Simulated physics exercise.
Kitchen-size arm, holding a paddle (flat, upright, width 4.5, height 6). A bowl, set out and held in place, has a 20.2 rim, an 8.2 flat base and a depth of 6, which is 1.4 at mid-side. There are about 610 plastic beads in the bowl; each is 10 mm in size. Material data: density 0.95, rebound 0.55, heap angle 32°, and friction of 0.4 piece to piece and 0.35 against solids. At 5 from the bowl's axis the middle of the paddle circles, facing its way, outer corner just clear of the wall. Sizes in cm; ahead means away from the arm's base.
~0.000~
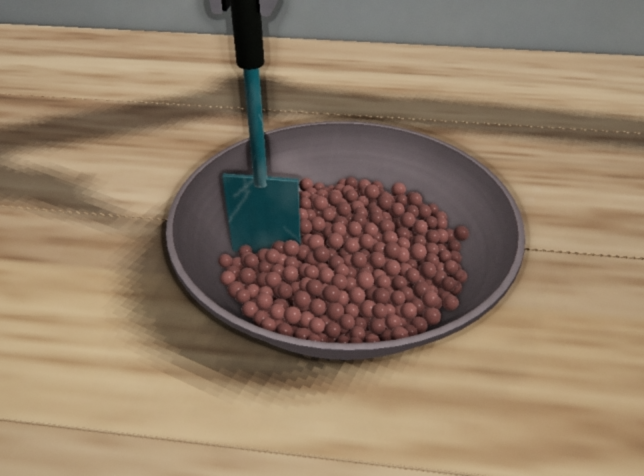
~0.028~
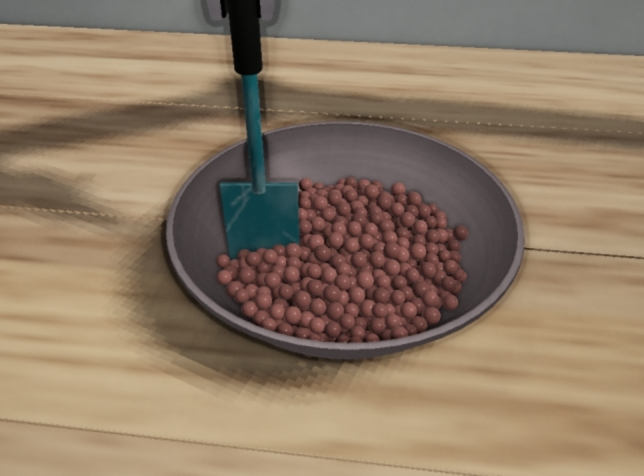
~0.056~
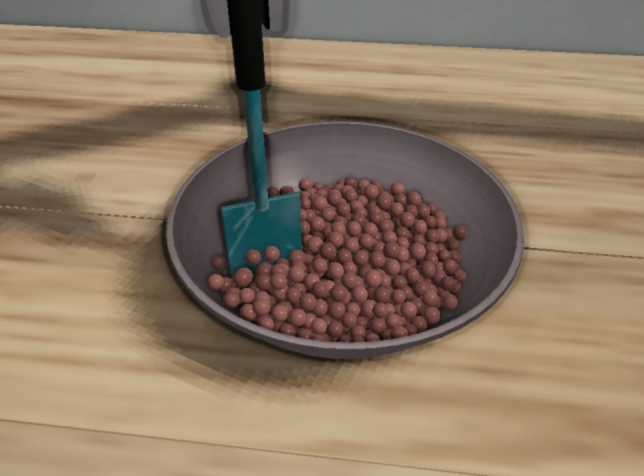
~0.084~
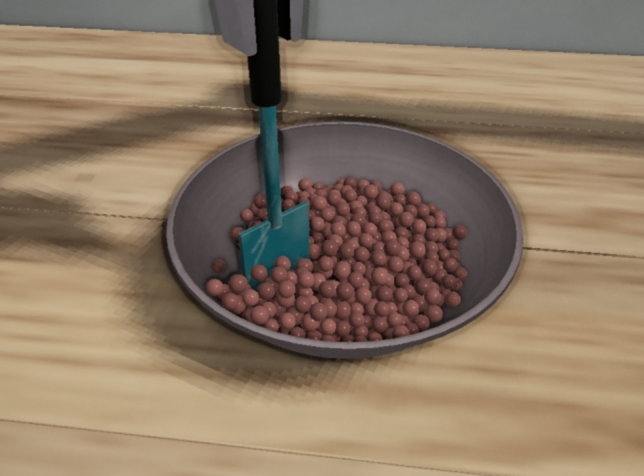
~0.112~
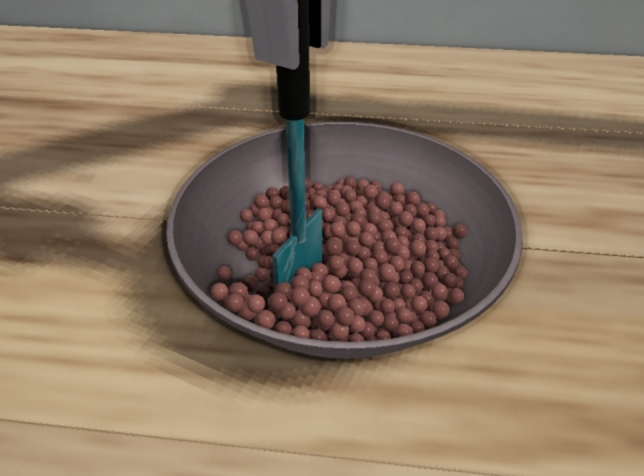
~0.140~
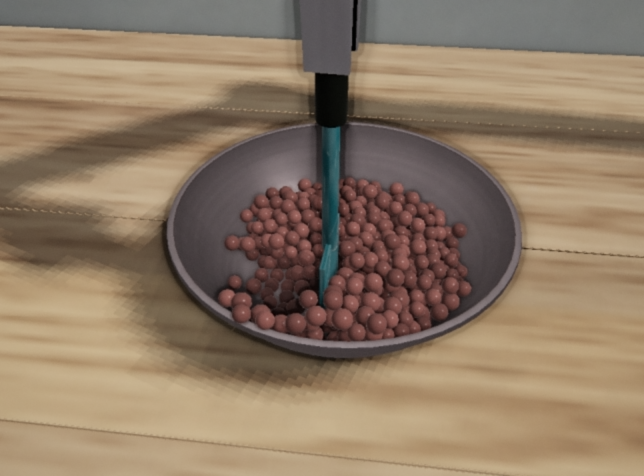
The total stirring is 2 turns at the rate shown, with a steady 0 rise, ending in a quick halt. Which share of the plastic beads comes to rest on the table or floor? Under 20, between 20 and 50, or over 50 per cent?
Between 20 and 50 per cent.
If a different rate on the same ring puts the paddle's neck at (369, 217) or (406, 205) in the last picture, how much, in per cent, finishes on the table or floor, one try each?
Some 50 and 60 per cent respectively.
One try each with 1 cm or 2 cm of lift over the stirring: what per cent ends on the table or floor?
That gives about 25 per cent and 20 per cent, in order.
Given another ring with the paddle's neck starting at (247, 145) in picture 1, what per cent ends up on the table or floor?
About 35 percent ends up on the table or floor.
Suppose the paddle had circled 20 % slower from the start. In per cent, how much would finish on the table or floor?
Estimate: Near 25 in a hundred.
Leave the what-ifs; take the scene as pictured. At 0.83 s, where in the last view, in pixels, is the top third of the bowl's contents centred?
About (414, 193).
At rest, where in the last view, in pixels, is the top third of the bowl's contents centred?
About (271, 273).
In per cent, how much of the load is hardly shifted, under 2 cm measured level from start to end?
Around 10 per cent.
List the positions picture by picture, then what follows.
The first frame shows paddle neck at (258, 156), 0° round; upper third of the load around (349, 242), from x 225 to 460, top at y 185; 609 in the bowl.
The second frame shows paddle neck at (257, 162), 7° round; upper third of the load around (348, 242), from x 225 to 460, top at y 185.
The third frame shows paddle neck at (259, 179), 26° round; upper third of the load around (340, 250), from x 215 to 460, top at y 185.
The fourth frame shows paddle neck at (273, 196), 46° round; upper third of the load around (342, 255), from x 215 to 460, top at y 185.
The fifth frame shows paddle neck at (298, 209), 66° round; upper third of the load around (349, 264), from x 220 to 460, top at y 185.
The sixth frame shows paddle neck at (330, 217), 86° round; upper third of the load around (365, 275), from x 225 to 465, top at y 185; 607 in the bowl, 2 in flight or on the tool.
By 0.48 s, 334° round, highest piece 9 above the table; 483 in the bowl, 93 on the table or floor, 33 in flight or on the tool.
By 0.83 s, 222° round, highest piece 8 above the table; 408 in the bowl, 184 on the table or floor, 17 in flight or on the tool.
By 1.20 s, 0° round, highest piece 6 above the table; 377 in the bowl, 232 on the table or floor.
By 1.90 s, 0° round, highest piece 5 above the table; 377 in the bowl, 232 on the table or floor.
Final count, 377 in the bowl, 232 on the table or floor. That is 38 % on the table or floor.
